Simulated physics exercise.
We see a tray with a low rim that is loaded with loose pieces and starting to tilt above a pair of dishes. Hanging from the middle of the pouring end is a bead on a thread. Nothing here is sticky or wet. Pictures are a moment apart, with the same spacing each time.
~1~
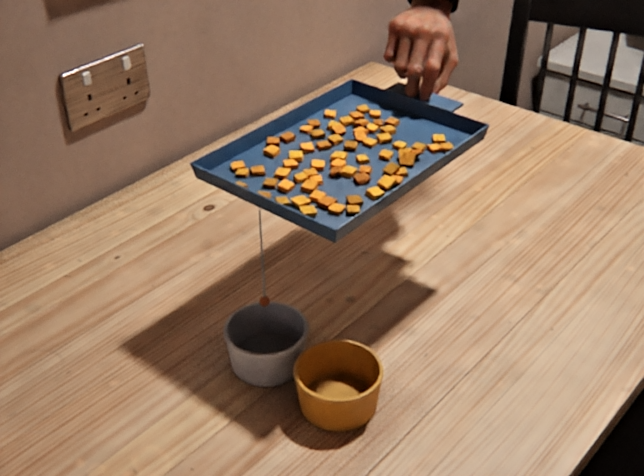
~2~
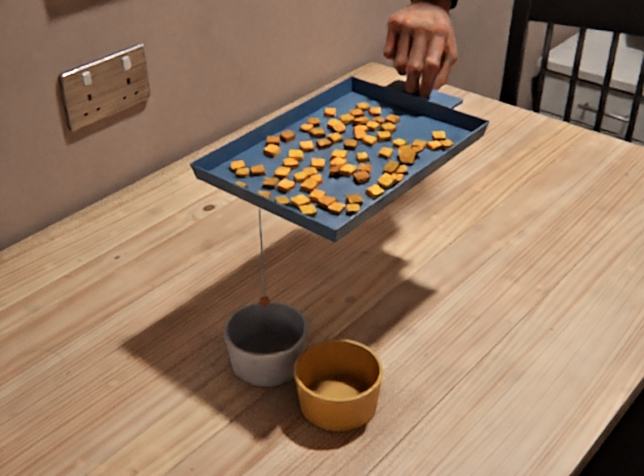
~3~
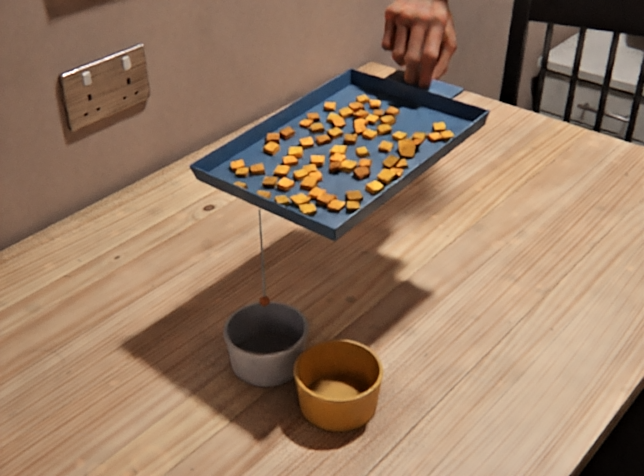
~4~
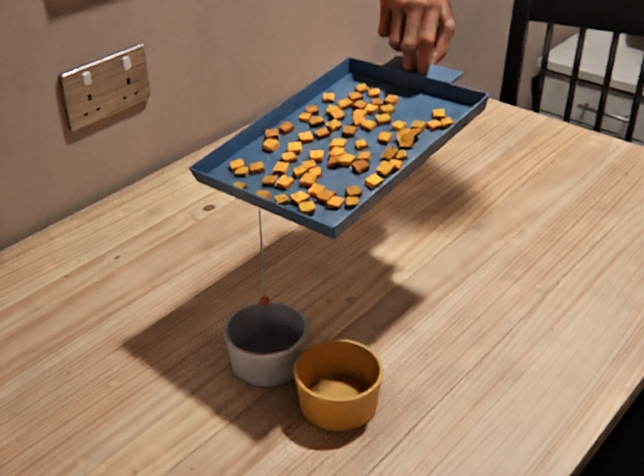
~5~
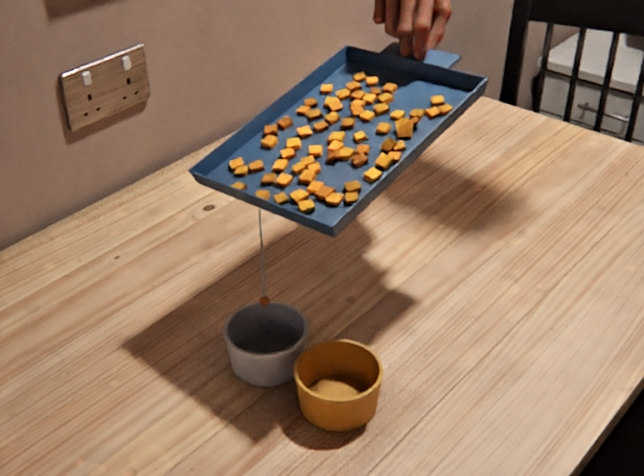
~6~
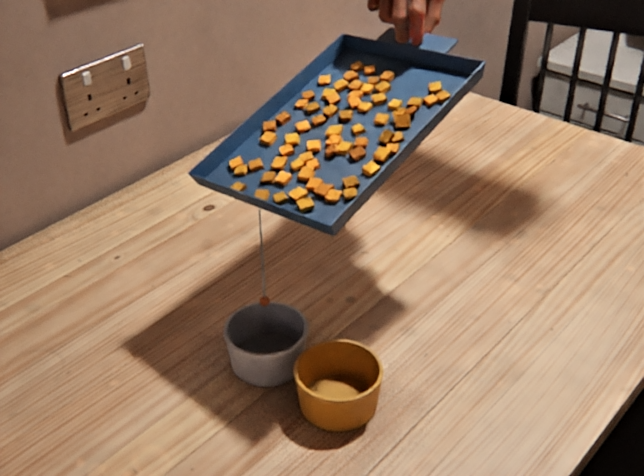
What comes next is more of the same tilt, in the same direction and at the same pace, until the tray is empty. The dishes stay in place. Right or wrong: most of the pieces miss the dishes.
Right.
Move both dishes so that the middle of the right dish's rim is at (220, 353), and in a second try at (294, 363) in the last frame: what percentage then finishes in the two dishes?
First position: Some 30 %; second position: Some 30 %.
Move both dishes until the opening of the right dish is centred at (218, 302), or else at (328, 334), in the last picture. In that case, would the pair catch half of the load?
Past half, then shy of half.
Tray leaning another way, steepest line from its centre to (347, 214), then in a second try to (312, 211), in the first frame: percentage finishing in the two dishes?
30 per cent, then 70 per cent.
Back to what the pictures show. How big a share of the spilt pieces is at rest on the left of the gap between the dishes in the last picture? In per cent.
That would be roughly 100 per cent.
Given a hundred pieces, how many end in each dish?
About 0 % ends in the left dish and about 0 % in the right dish.
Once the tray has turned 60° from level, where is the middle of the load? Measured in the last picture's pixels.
Look about (252, 151) in the last picture.
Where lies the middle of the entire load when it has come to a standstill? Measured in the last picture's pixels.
Roughly pixel (187, 334).
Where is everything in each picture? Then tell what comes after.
In the first frame, corners of the pouring end at (195, 163) and (335, 226), level; middle of the load at (339, 156), small crackers; left dish at (239, 362); right dish at (311, 406); bead on its thread at (265, 301).
In the second frame, corners of the pouring end at (195, 163) and (335, 226), level; middle of the load at (339, 155).
In the third frame, corners of the pouring end at (195, 165) and (334, 225), tipped barely, lowest at the left corner; middle of the load at (339, 151).
In the fourth frame, corners of the pouring end at (194, 167) and (333, 224), tipped a little, lowest at the left corner; middle of the load at (338, 144).
In the fifth frame, corners of the pouring end at (193, 169) and (331, 222), tipped a little, lowest at the left corner; middle of the load at (336, 137).
In the sixth frame, corners of the pouring end at (193, 171) and (329, 221), tipped clearly, lowest at the left corner; middle of the load at (335, 131); left dish at (239, 362); right dish at (311, 406).
Soon after the last picture, tray tipped steeply; all on the tray.
A little later, tray tipped right over; about half on the tray; about a quarter outside both; about a third in the air.
Later still, tray tipped past a quarter turn; a stray few in the left dish; nearly all outside both.
At rest, tray tipped past a quarter turn; none in the right dish; a stray few in the left dish; nearly all outside both.
